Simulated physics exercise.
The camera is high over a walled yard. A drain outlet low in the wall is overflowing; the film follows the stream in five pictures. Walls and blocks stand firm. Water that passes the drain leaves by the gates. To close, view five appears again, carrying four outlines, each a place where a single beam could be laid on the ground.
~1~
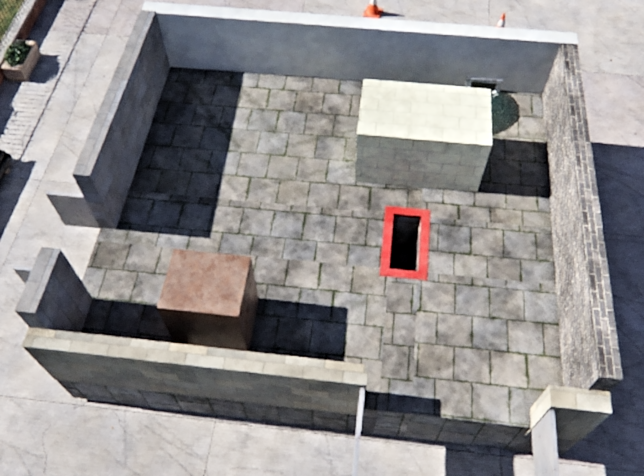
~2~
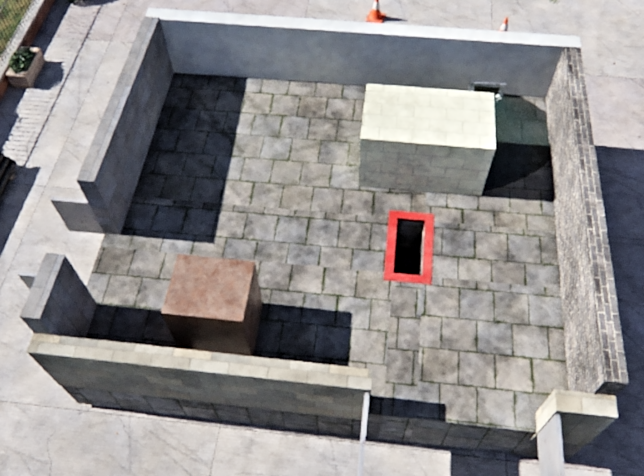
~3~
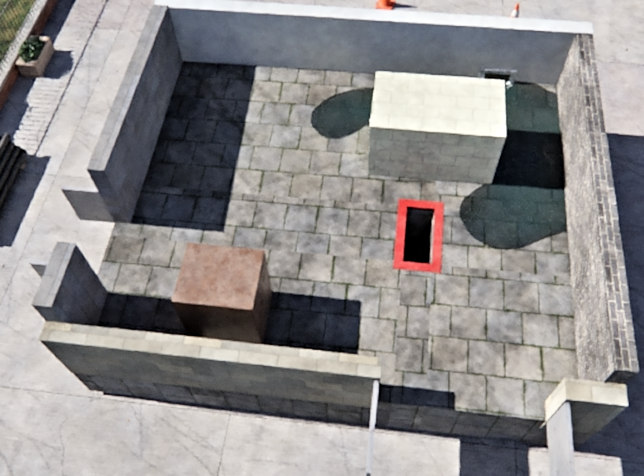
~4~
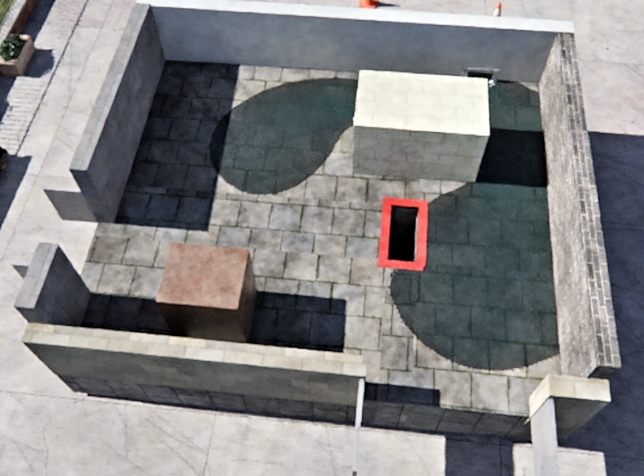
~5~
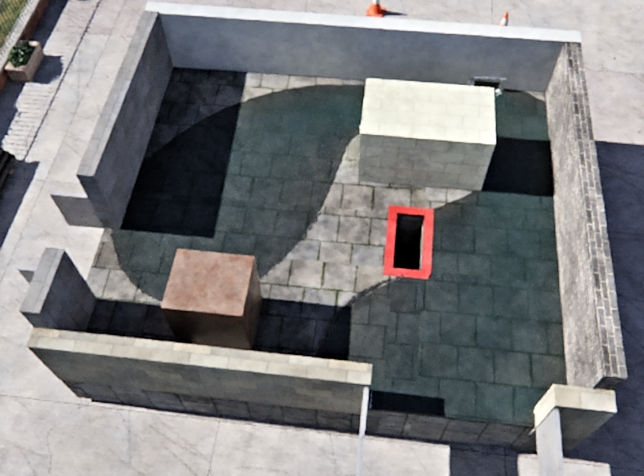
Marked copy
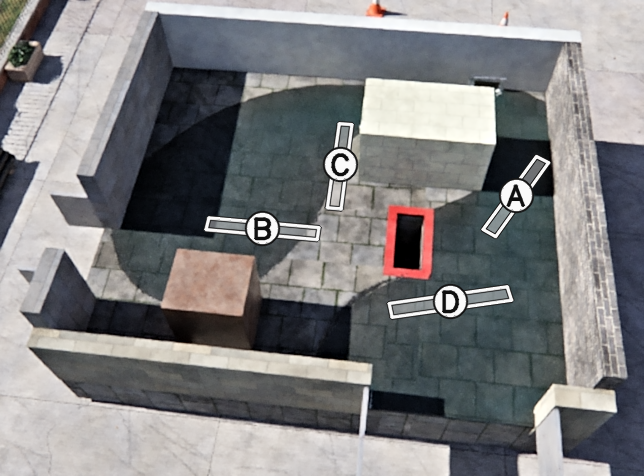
A walled paved yard darkens as water spreads around a pale block, reaching the red-rimmed opening.
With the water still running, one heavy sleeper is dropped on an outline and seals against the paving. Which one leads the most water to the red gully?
A beats the others.
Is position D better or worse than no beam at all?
Better.
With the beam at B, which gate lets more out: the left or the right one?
The right gate.
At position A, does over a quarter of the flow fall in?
Yes.
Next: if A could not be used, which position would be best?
D it is.
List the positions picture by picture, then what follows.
Outfall at (483, 85); red gully at (406, 242); open gate at (105, 263); open gate at (447, 399); front seen at (509, 126), 3 % of the ground wet; red gully still dry, in the first frame.
Front seen at (510, 169), 9 % of the ground wet; red gully still dry, in the second frame.
Front seen at (316, 121), 18 % of the ground wet; red gully still dry, in the third frame.
Front seen at (444, 337), 38 % of the ground wet; red gully still dry, in the fourth frame.
Front seen at (124, 245), 61 % of the ground wet; red gully taking water, in the fifth frame.
On the marked copy, A from (489, 233) to (542, 159); B from (207, 223) to (318, 233); C from (334, 208) to (345, 124); D from (390, 310) to (509, 293).
With A, about 36 % of the stream goes into the red gully, about 63 % out by the gates.
With B, about 6 % of the stream goes into the red gully, about 91 % out by the gates.
With C, about 6 % of the stream goes into the red gully, about 92 % out by the gates.
With D, about 12 % of the stream goes into the red gully, about 88 % out by the gates.
